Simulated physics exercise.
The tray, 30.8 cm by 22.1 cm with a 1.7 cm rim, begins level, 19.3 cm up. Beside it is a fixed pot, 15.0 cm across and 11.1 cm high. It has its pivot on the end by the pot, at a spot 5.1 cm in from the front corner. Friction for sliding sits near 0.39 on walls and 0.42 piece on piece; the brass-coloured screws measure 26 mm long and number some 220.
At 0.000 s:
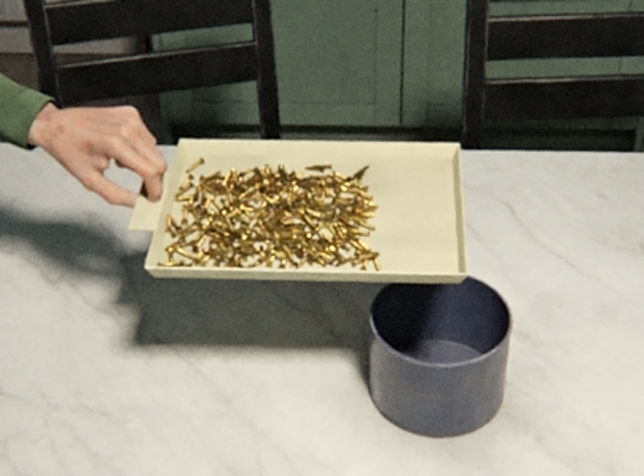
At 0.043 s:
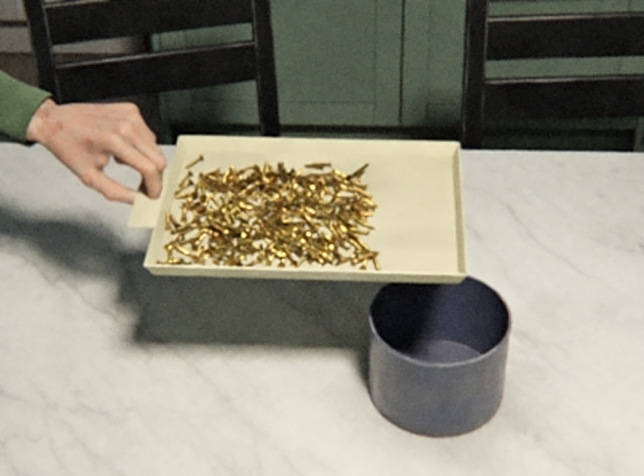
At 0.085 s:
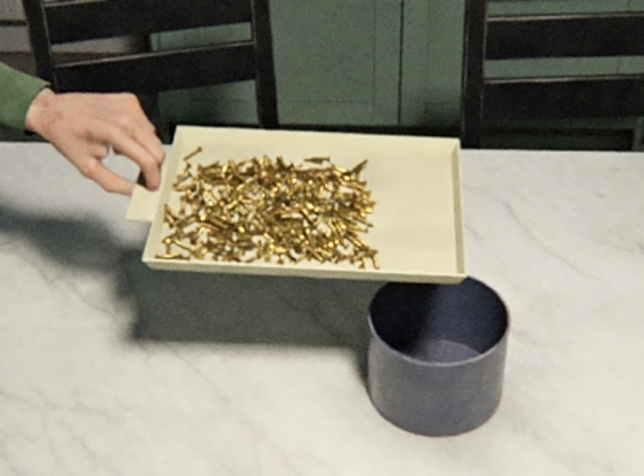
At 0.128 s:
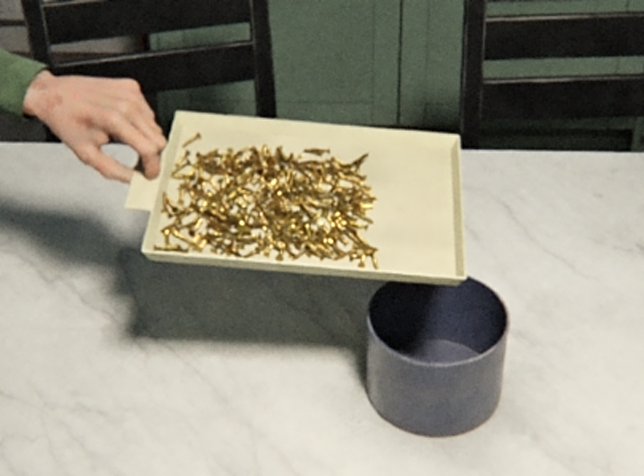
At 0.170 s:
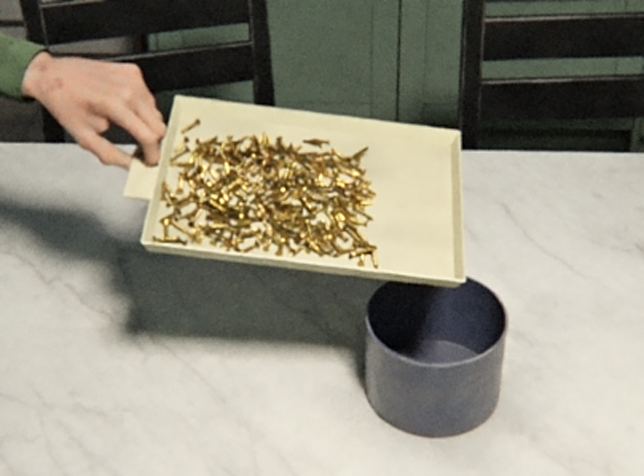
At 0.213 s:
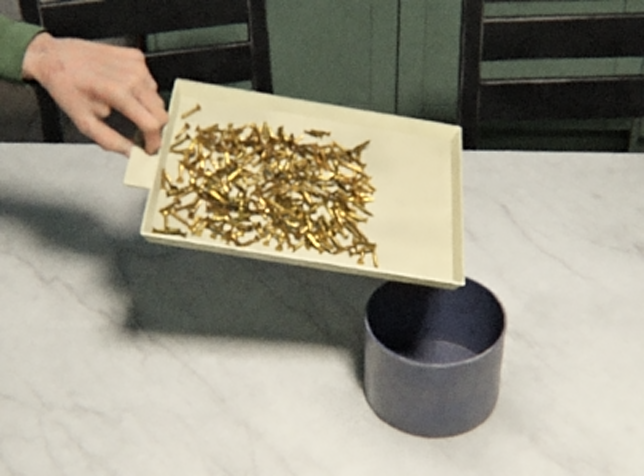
A cream tray of brass-coloured screws tilts down to the right as a hand holds its left end.
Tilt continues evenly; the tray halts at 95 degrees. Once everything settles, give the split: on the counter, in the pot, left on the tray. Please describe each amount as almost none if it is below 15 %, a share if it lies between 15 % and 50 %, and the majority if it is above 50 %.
Counter: Looks like over half the load; pot: Looks like a noticeable amount; tray: Looks like a minor amount.
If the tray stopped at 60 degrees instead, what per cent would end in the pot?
That comes out at some 25 per cent.
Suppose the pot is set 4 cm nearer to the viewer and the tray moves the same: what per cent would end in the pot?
Near 70 per cent in that case.
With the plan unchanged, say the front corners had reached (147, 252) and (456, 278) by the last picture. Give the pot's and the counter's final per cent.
That works out as pot 40 and counter 60.
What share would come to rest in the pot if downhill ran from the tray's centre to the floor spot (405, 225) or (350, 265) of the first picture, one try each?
First try: Around 10 percent; second try: Around 30 percent.
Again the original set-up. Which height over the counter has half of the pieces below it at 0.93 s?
Roughly 4 cm.
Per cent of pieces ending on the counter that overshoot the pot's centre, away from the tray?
About 100 %.
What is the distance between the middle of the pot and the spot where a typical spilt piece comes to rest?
Some 16 cm, give or take.
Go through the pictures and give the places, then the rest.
Tray tilt 0 degrees, front corners at (153, 263) and (461, 270); middle of the pieces at (274, 217); pot at (441, 315), in the first frame.
Tray tilt 1 degrees, front corners at (152, 261) and (460, 270); middle of the pieces at (274, 215), in the second frame.
Tray tilt 3 degrees, front corners at (151, 255) and (459, 271); middle of the pieces at (273, 210), in the third frame.
Tray tilt 6 degrees, front corners at (150, 247) and (459, 273), lowest corner right front; middle of the pieces at (272, 202), in the fourth frame.
Tray tilt 10 degrees, front corners at (149, 238) and (458, 276), lowest corner right front; middle of the pieces at (272, 195), in the fifth frame.
Tray tilt 14 degrees, front corners at (149, 229) and (457, 278), lowest corner right front; middle of the pieces at (272, 187); pot at (436, 316). Its pace works out near 90 degrees a second, in the sixth frame.
Then, at 0.64 s, tilt 53 degrees; the tray holds 100 %, the pot 0 %.
After 0.93 s, tilt 79 degrees; the tray holds 10 %, the pot 15 %.
After 1.31 s, tilt 95 degrees; the tray holds 0 %, the pot 30 %.
By 1.9 s all is still; counter 70 %, pot 30 %, tray 0 %.
